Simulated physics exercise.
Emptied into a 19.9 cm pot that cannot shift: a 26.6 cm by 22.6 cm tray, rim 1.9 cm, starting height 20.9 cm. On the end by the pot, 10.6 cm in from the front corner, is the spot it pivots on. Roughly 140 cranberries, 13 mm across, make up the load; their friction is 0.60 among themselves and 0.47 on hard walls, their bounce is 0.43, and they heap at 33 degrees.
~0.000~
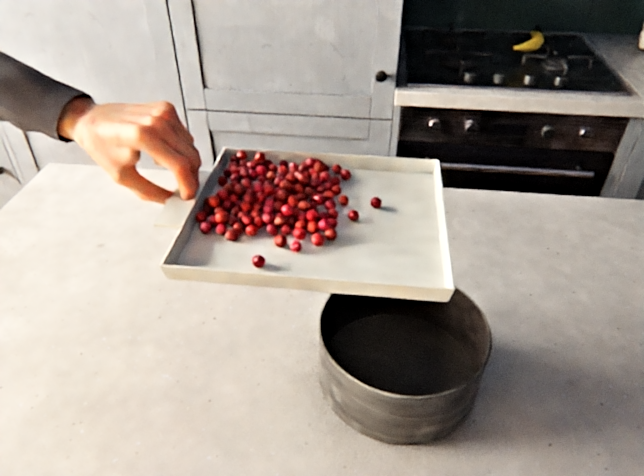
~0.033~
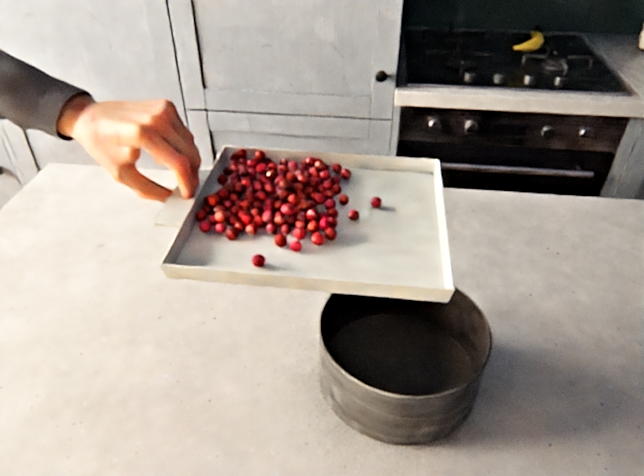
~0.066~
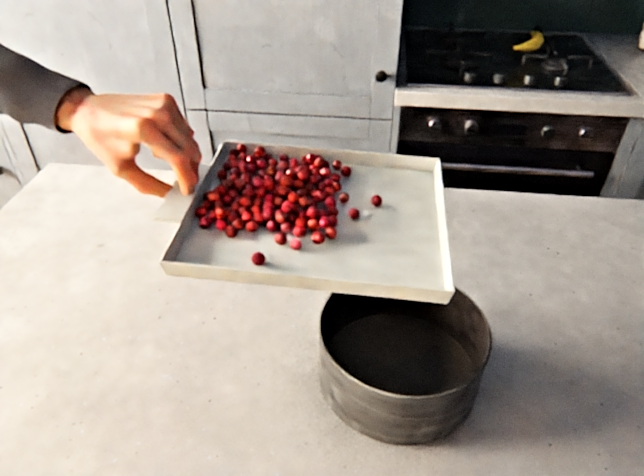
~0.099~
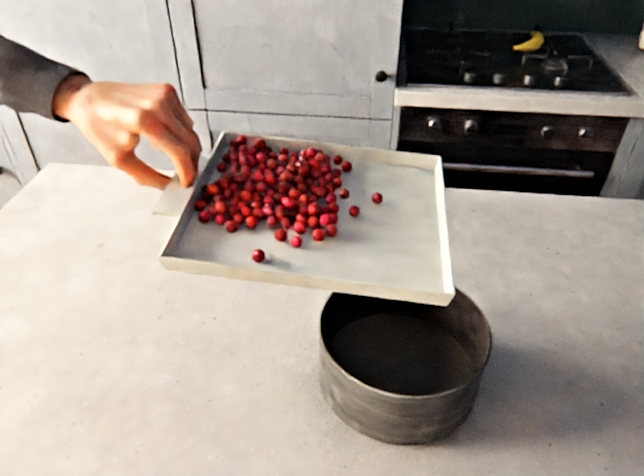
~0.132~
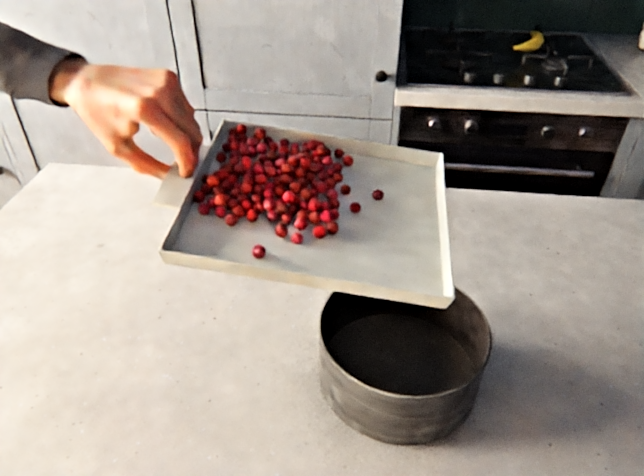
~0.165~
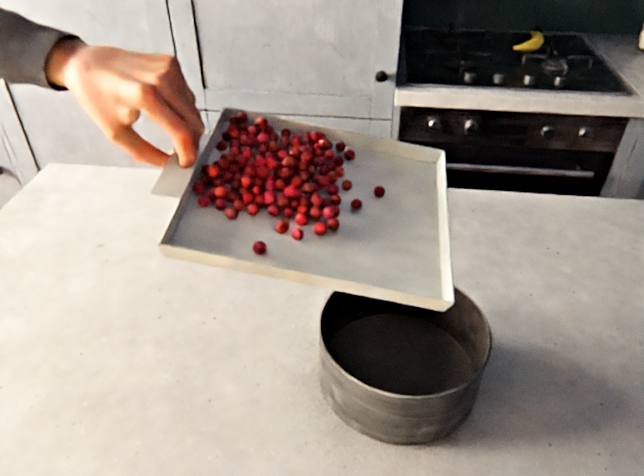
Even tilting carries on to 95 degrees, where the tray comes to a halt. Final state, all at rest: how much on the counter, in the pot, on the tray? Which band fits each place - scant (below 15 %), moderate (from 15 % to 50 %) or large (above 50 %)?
Counter - moderate; pot - large; tray - scant.
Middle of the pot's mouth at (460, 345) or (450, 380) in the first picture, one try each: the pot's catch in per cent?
That gives roughly 85 per cent and then 95 per cent.
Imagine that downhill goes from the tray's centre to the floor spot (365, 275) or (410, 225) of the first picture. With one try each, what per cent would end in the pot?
Some 70 and 25 per cent.
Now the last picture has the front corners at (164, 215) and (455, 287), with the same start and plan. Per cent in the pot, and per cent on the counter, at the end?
Pot: 30, counter: 70.
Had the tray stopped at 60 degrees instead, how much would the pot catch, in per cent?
I'd put it at close to 15 per cent.
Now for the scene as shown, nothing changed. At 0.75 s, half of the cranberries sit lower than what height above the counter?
Roughly 18 cm.
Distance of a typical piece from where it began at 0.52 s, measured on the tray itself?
I'd say close to 9 centimetres.
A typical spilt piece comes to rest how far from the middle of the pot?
22 cm.
After 0.52 s, tilt 53 degrees; the tray holds 100 %, the pot 0 %.
After 0.75 s, tilt 80 degrees; the tray holds 60 %, the pot 5 %.
After 1.09 s, tilt 95 degrees; the tray holds 20 %, the pot 40 %.
By 2.1 s all is still; counter 35 %, pot 60 %, tray 5 %.
